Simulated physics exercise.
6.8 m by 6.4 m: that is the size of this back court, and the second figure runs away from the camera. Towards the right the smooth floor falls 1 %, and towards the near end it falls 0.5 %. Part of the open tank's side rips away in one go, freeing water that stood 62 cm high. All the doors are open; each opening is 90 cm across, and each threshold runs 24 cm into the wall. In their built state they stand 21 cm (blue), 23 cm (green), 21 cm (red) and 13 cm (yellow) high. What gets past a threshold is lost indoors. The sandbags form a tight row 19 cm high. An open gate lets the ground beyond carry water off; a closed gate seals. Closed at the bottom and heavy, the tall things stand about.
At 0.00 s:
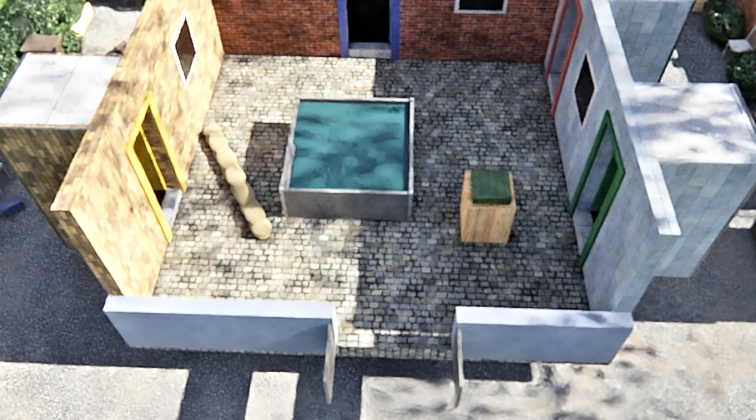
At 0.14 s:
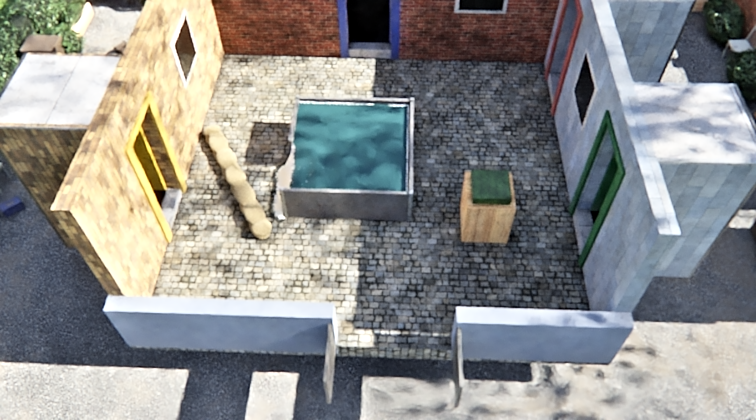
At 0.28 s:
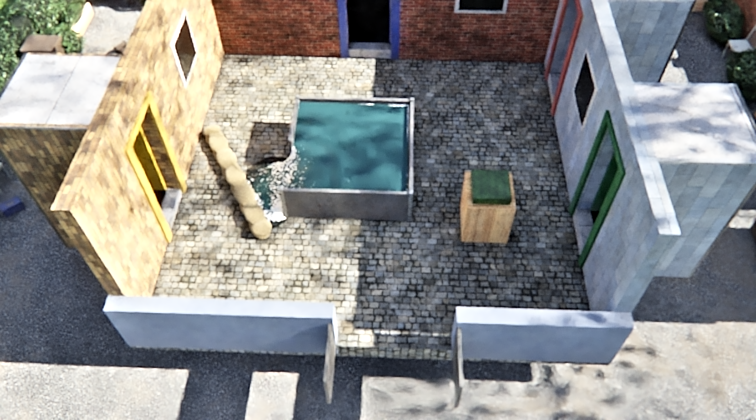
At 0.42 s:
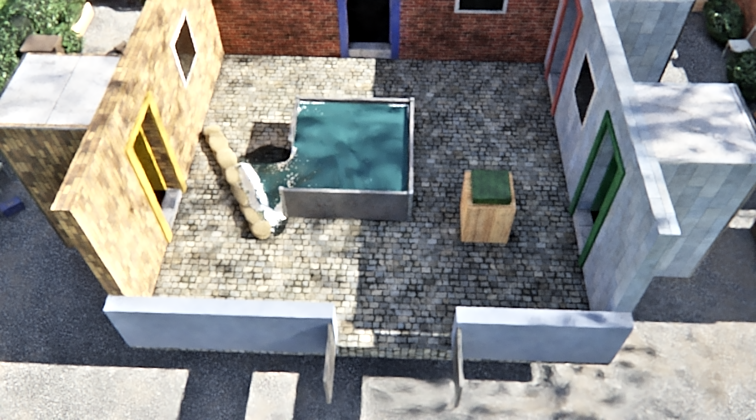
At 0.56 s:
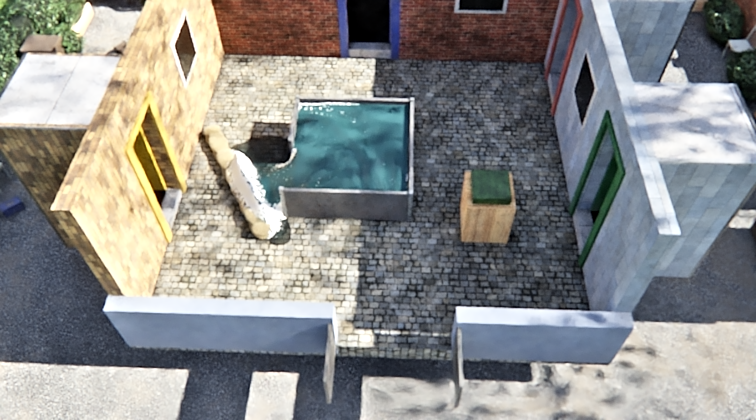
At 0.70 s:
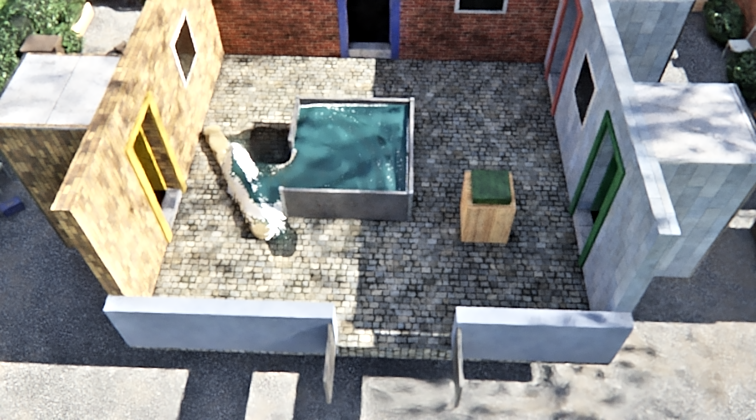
A small cobbled courtyard, seen from high above through a still camera, sits between a tan wall at left, a red brick wall behind and pale grey walls at right and front. A grey tank of teal water stands near the middle, with a lumpy tan barrier to its left and a green-topped wooden box to its right. The tank's left side breaks open, and water pours out, hits the barrier in white foam and spreads along it.
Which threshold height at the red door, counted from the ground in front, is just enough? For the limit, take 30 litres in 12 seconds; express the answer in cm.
A height of roughly 8 cm is just enough.
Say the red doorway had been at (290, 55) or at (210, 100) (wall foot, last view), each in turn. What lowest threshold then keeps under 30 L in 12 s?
First place around 13.5 cm, second around 7.5 cm.
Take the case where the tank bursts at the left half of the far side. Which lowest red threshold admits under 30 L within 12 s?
Then roughly 11.5 cm.
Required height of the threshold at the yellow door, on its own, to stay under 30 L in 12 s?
For the yellow door, about 14.0 cm.
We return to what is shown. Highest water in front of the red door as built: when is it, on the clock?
Some 6.0 s, more or less.
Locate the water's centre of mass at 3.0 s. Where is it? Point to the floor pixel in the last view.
Roughly (298, 172).
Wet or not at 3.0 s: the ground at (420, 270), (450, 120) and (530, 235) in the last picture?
One by one: Drenched, clear, clear.
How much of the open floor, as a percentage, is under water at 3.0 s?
Roughly 45 percent.
After 1.4 s water covers 25 % of the floor, deepest (48 cm) near (254, 196); it has not reached the red door.
After 3.0 s water covers 45 % of the floor, deepest (31 cm) near (263, 205); it has not reached the red door.
After 12.0 s water covers 90 % of the floor, deepest (13 cm) near (513, 316); 10 cm at the red door, 0 litres in over its 21 cm threshold.
At the red door as built, the water arrived by 5.7 s and peaked near 13 cm at 6.2 s.
With a threshold of 6.5 cm, 56 litres would have come in within the 12 s; with 9 cm, 14 litres. So under 30 litres takes about 8 cm.
